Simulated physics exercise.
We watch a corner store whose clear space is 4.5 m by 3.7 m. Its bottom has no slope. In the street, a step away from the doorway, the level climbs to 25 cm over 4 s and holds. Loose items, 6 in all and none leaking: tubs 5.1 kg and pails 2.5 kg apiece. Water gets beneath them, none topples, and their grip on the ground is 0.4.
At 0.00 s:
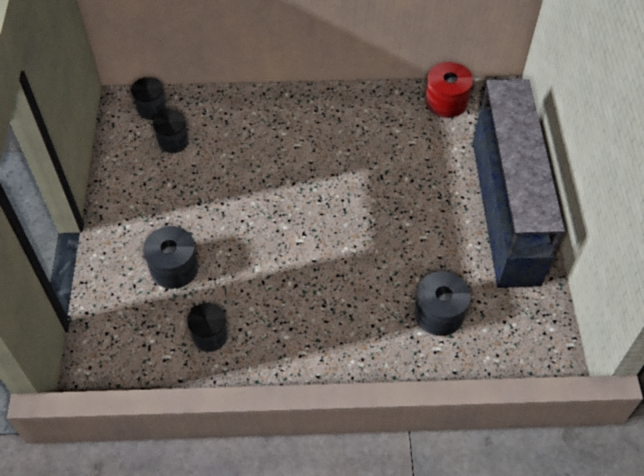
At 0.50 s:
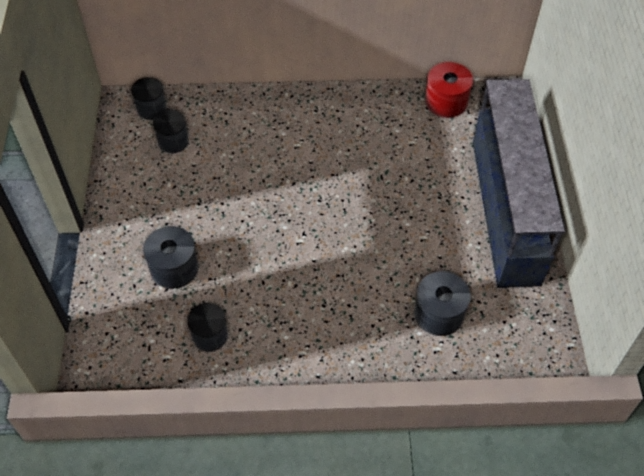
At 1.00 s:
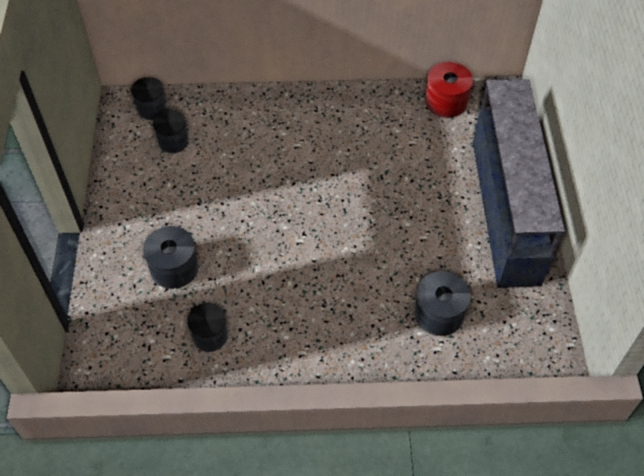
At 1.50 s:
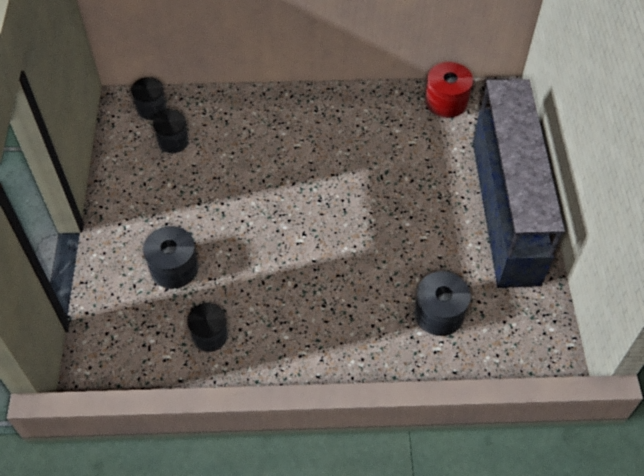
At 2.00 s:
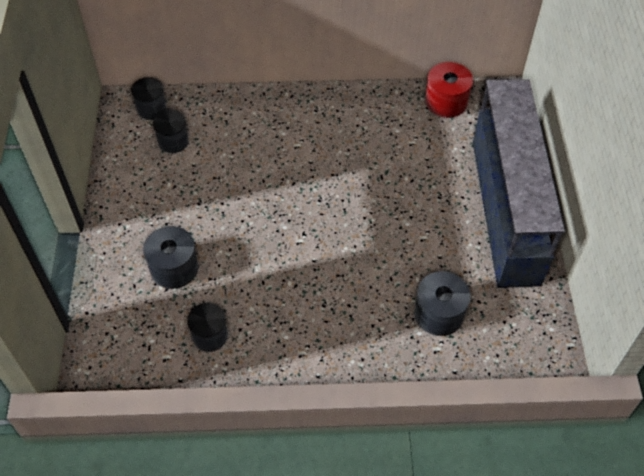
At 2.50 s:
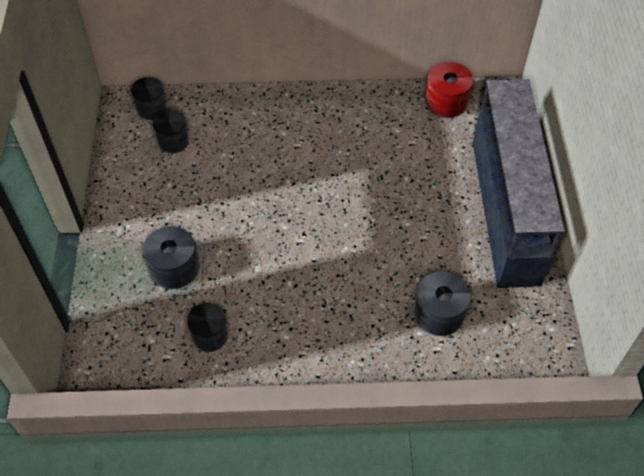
Greenish water spreads over the street and in through the doorway at the left.
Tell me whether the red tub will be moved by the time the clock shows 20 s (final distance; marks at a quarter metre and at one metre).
Red tub ends far away.
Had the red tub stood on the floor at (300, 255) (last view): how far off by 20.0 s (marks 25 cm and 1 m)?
It travels far.
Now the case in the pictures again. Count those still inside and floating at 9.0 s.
4 of them.
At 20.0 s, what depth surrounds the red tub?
About 19 cm.
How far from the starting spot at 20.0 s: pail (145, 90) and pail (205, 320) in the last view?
In turn: 250 cm, 250 cm.
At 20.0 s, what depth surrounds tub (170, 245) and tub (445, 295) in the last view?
Roughly 19 and 21 cm.
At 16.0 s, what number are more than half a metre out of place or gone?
6 of them.
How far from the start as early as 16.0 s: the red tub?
Roughly 80 cm by then.
After 4.0 s the red tub is near (451, 78), 0.0 m from its start, aground; 0 afloat.
After 9.0 s the red tub is near (466, 95), 0.3 m from its start, afloat; 4 afloat.
After 16.0 s the red tub is near (368, 63), 0.8 m from its start, afloat; 6 afloat.
After 20.0 s the red tub is near (116, 109), 3.3 m from its start, afloat; 6 afloat.
